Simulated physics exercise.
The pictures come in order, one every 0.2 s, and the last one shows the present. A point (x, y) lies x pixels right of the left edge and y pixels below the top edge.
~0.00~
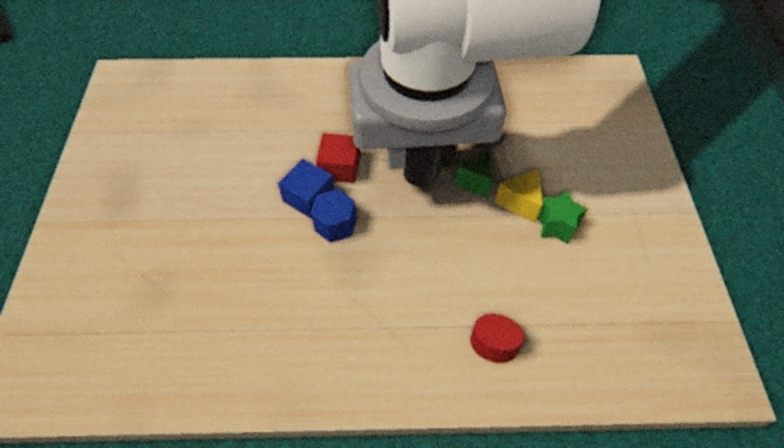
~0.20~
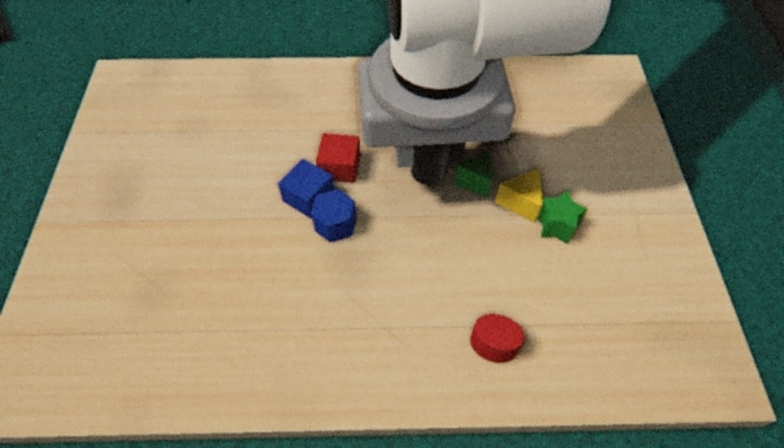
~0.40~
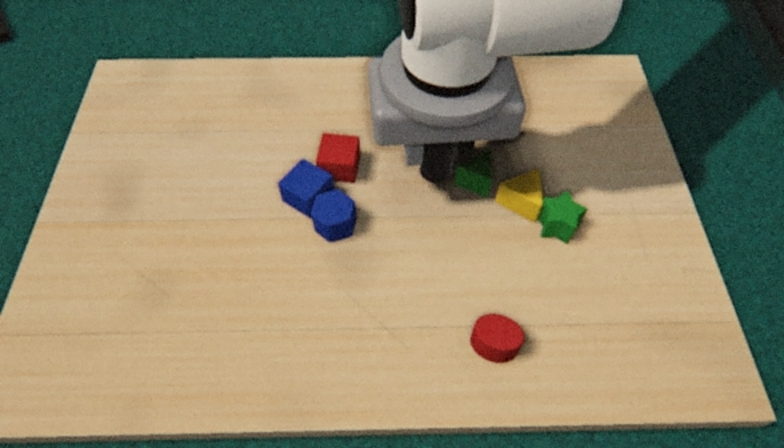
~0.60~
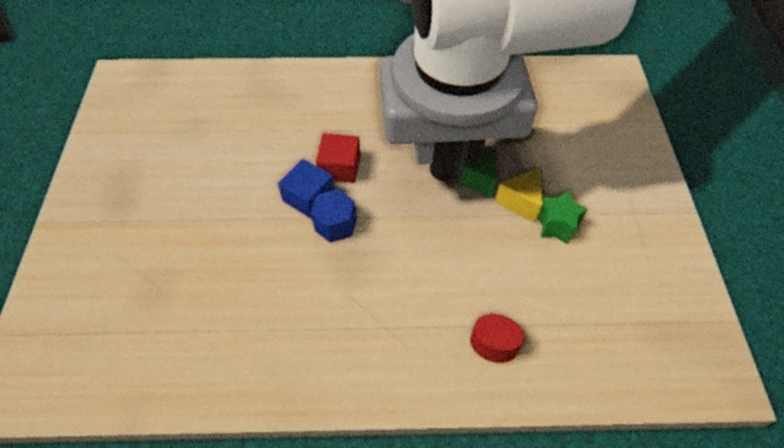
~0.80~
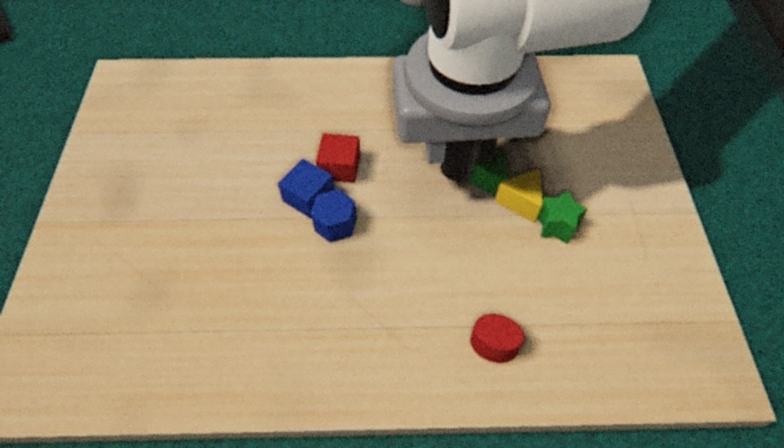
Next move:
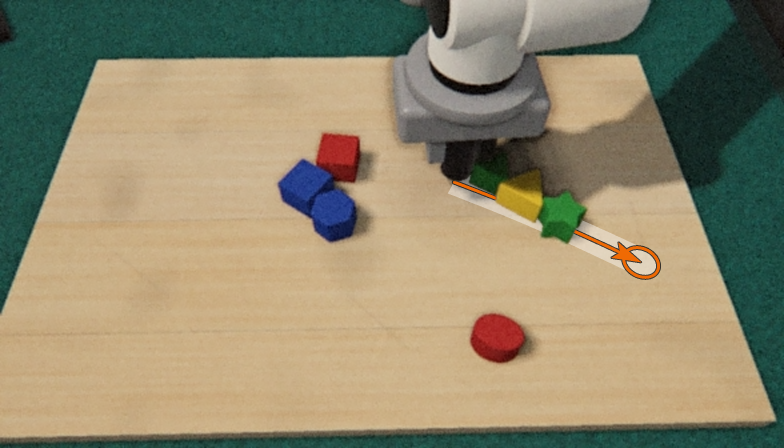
On the wooden board, a robot arm slides right and slightly nudges a green block.
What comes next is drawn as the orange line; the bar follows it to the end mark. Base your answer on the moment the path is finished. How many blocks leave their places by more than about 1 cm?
There will be three or more blocks that move more than 1 cm.
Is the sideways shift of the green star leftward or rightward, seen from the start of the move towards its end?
The left.
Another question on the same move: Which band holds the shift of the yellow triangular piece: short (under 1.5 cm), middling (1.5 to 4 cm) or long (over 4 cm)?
Shift: Over 4 cm.
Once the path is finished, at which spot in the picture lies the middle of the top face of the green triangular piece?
The centre of its top face lies at (531, 168).
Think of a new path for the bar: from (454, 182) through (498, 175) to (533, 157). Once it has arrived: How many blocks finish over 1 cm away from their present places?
My best guess is that a single block moves over 1 cm.
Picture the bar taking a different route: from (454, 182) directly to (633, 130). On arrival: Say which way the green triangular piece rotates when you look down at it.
From above, it looks like the green triangular piece goes clockwise.
The line goes from (454, 182) through (544, 218) to (641, 262).
What follows on the original path. One third of the way, bar at (519, 193); green triangular piece at (529, 167), turned 115° anticlockwise; yellow triangular piece at (553, 194), turned 35° anticlockwise; green star at (592, 212), turned 40° clockwise.
Two thirds of the way, bar at (583, 220); green triangular piece at (531, 168); yellow triangular piece at (613, 205), turned 80° anticlockwise; green star at (639, 229), turned 45° clockwise.
At the end, bar at (650, 251); green triangular piece at (531, 168), turned 125° anticlockwise; yellow triangular piece at (637, 209), turned 120° anticlockwise; green star at (688, 245).
